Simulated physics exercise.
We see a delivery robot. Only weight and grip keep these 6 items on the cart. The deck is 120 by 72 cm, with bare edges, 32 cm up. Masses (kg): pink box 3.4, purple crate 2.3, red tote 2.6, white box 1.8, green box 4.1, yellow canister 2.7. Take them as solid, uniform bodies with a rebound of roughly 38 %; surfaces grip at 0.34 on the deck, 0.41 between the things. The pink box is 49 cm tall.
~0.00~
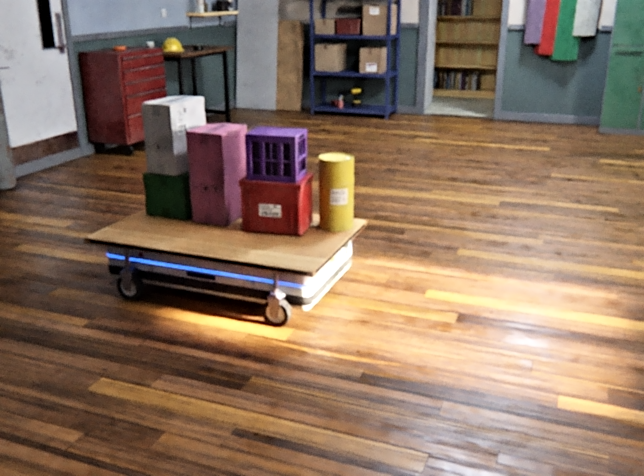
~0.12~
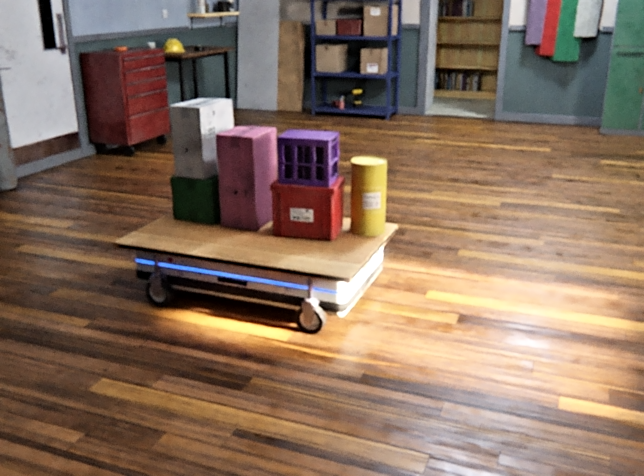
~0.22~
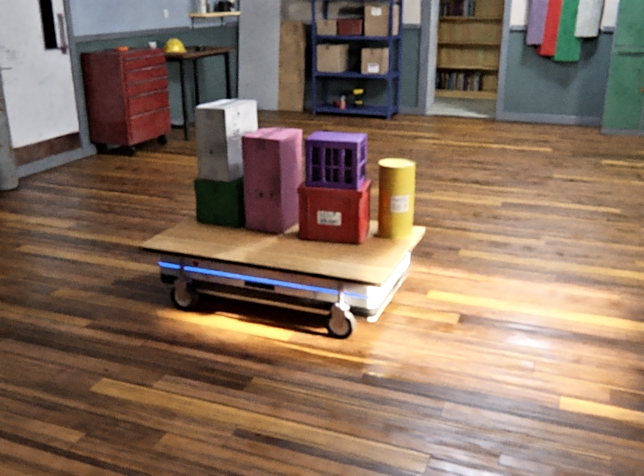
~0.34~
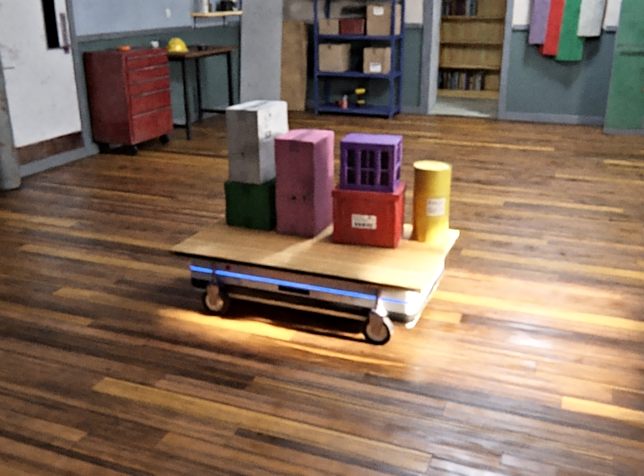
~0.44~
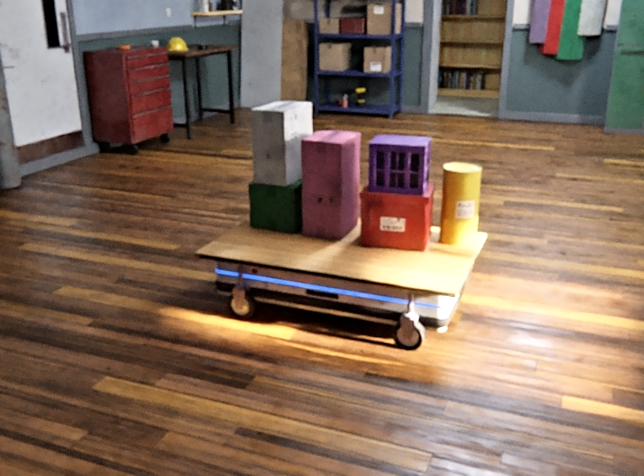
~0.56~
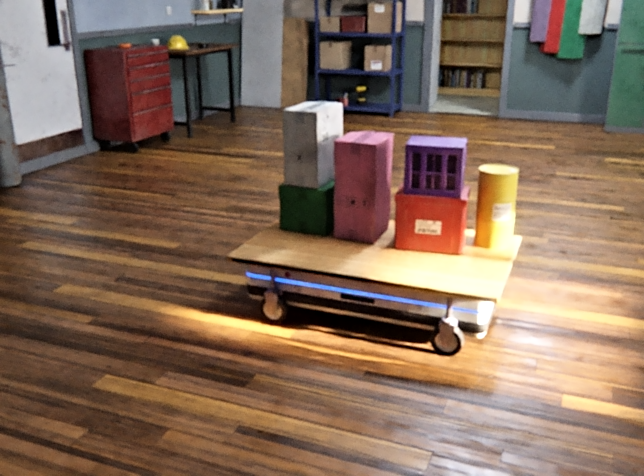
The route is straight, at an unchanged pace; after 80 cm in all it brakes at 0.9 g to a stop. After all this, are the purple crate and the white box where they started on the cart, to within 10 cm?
The purple crate ends elsewhere, the white box ends elsewhere.
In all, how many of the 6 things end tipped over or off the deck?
1 of them.
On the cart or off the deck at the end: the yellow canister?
The yellow canister ends off the deck.
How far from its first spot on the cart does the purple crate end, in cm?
About 20 cm.
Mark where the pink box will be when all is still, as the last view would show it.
Around (425, 192).
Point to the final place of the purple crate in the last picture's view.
Near (509, 173).
After 0.76 s, cart has run 91 cm, stopped; white box slid 10 cm near (356, 147); purple crate slid 10 cm near (484, 171); yellow canister slid 9 cm.
After 0.86 s, cart has run 91 cm, stopped; yellow canister now off the deck; white box slid 17 cm near (370, 148); purple crate slid 17 cm near (500, 172).
After 0.96 s, cart has run 91 cm, stopped; white box slid 22 cm near (379, 149); purple crate slid 20 cm near (508, 173); pink box slid 18 cm.
After 1.16 s, cart has run 91 cm, stopped; white box slid 23 cm near (381, 149); purple crate slid 21 cm near (509, 173); pink box slid 18 cm.
By the end (1.5 s), off the deck, yellow canister; not toppled but over 10 cm from the start, pink box, purple crate, red tote, white box and green box. Seen from the same camera at the end, purple crate near (509, 173), white box near (381, 149).
